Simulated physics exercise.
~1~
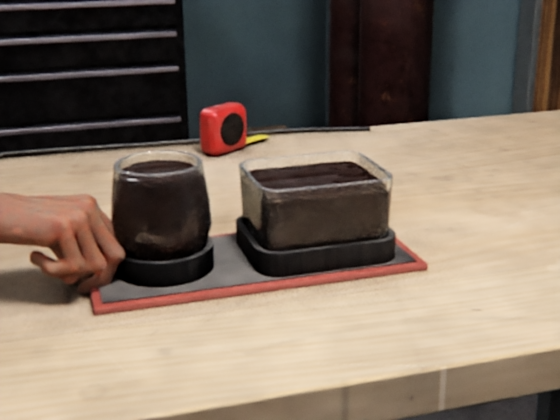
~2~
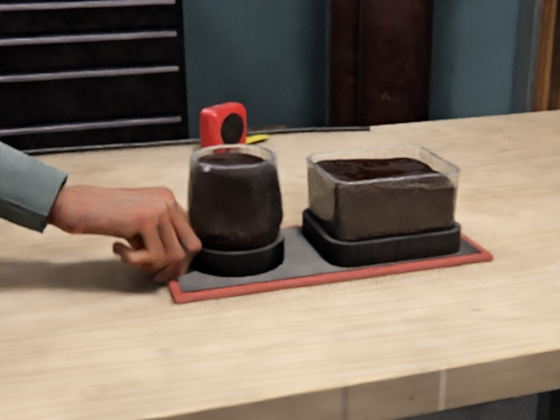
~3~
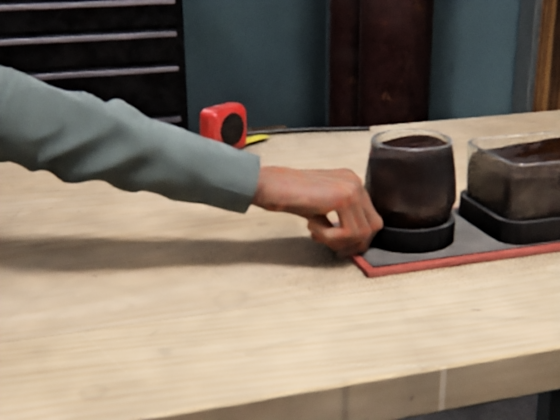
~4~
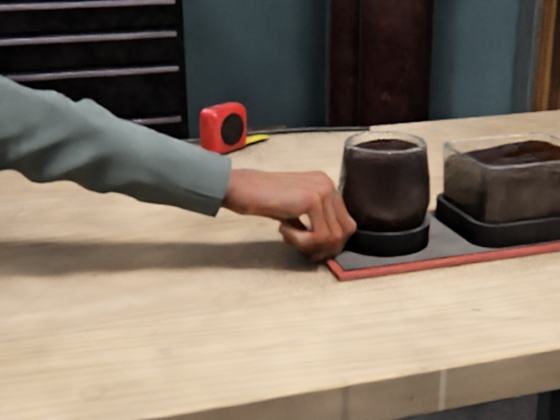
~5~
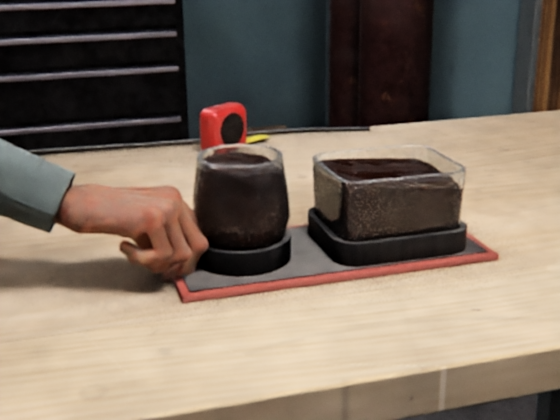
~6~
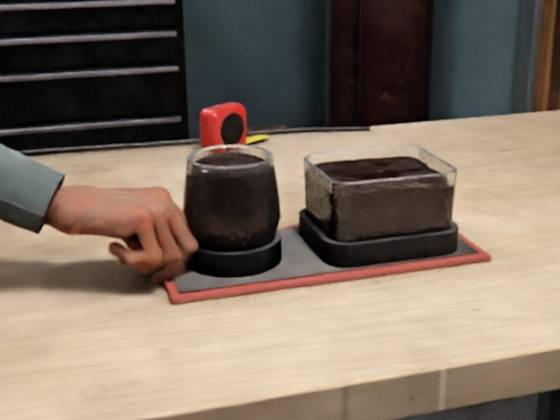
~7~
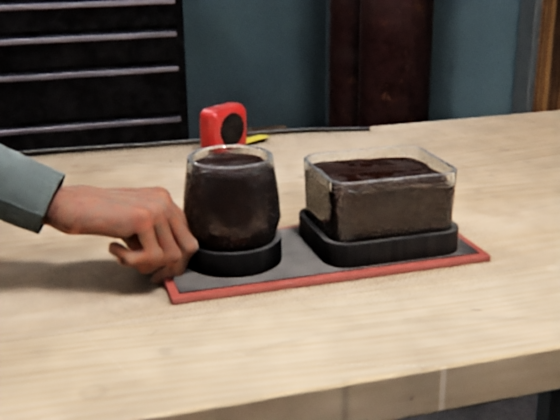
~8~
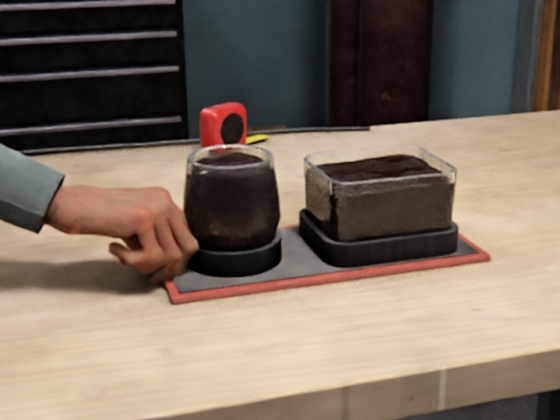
On a wooden workbench, a hand slides a tray of two dark-filled containers right, then partway back left.
